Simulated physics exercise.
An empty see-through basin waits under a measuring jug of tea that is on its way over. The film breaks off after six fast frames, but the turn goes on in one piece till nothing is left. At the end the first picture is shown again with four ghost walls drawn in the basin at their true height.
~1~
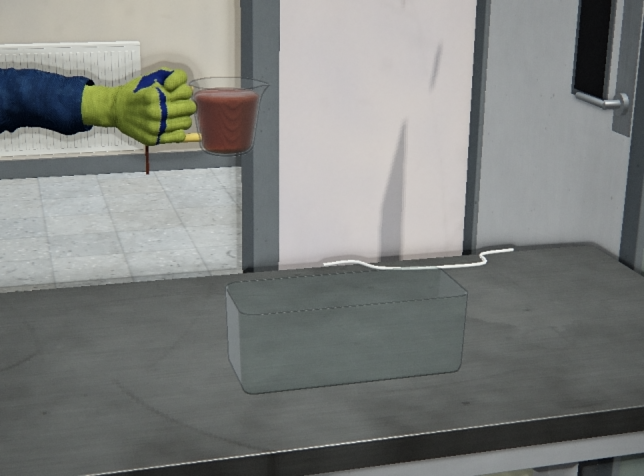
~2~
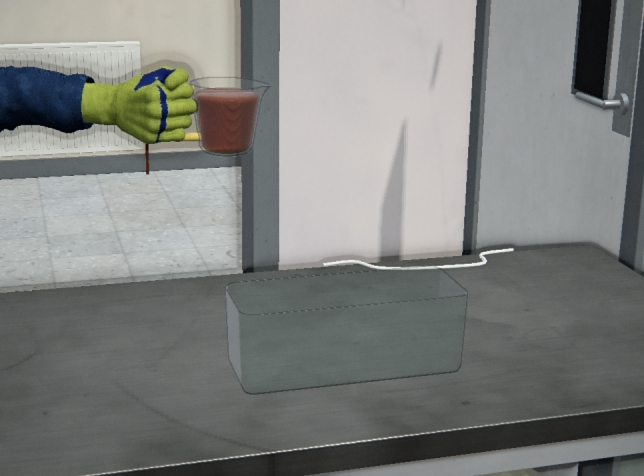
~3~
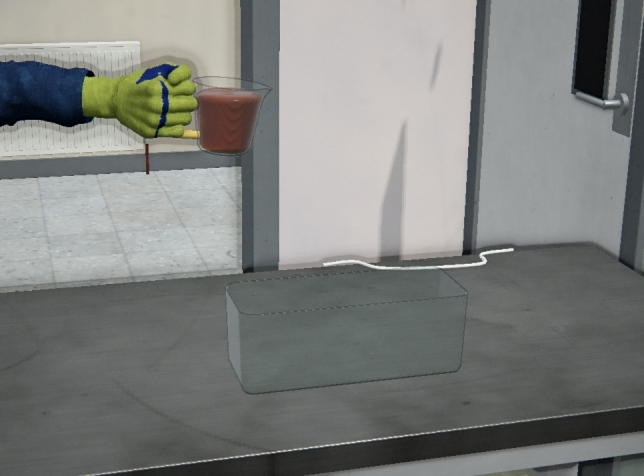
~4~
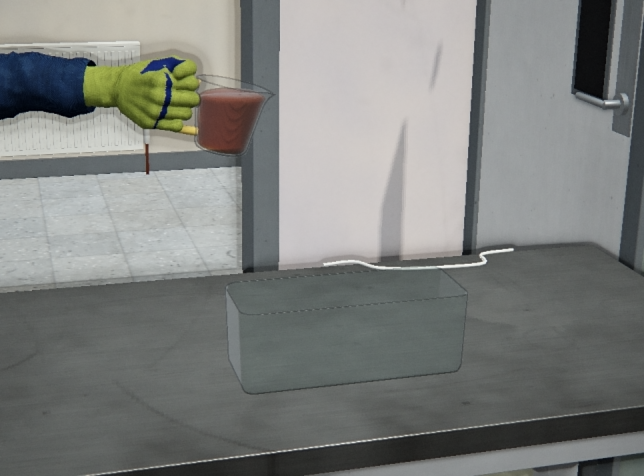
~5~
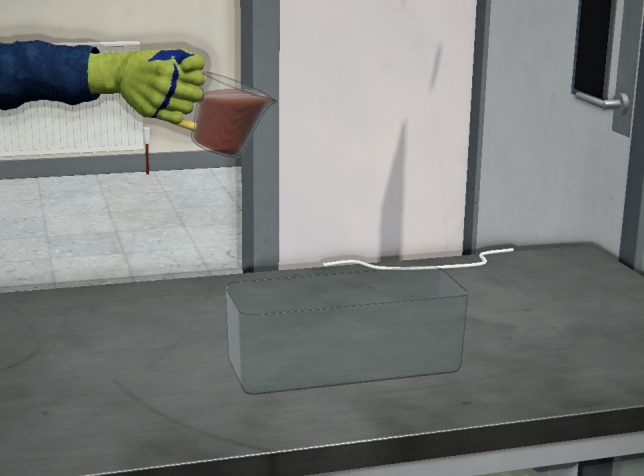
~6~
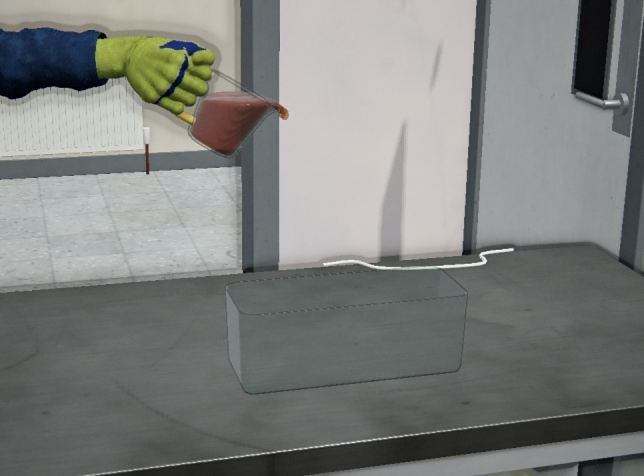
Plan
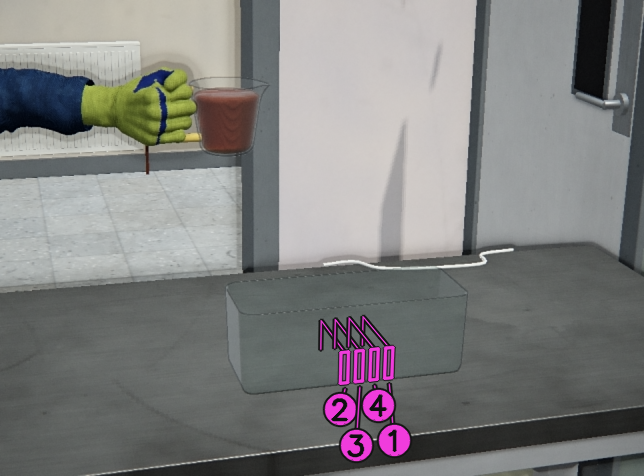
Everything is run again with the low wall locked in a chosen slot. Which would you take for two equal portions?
2.
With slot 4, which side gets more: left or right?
The left side.
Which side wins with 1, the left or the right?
The left one.
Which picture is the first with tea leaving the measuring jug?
Picture 6.
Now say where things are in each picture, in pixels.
Upright, lip at (269, 84); basin from (241, 393) to (460, 369); nothing has left yet.
Upright, lip at (270, 85); nothing has left yet.
Tipped about 5°, lip at (272, 88); nothing has left yet.
Tipped about 12°, lip at (275, 93); nothing has left yet.
Tipped about 21°, lip at (277, 101); nothing has left yet.
Tipped about 31°, lip at (279, 110); tea is over the lip, down to (283, 117).
On the marked copy, 1 at (389, 383); 2 at (345, 388); 3 at (359, 387); 4 at (374, 385).
If 1 is chosen, about 90 % ends left of the wall and 6 % right of it; 3 % is lost outside.
If 2 is chosen, about 50 % ends left of the wall and 46 % right of it; 3 % is lost outside.
If 3 is chosen, about 87 % ends left of the wall and 6 % right of it; 7 % is lost outside.
If 4 is chosen, about 91 % ends left of the wall and 5 % right of it; 5 % is lost outside.
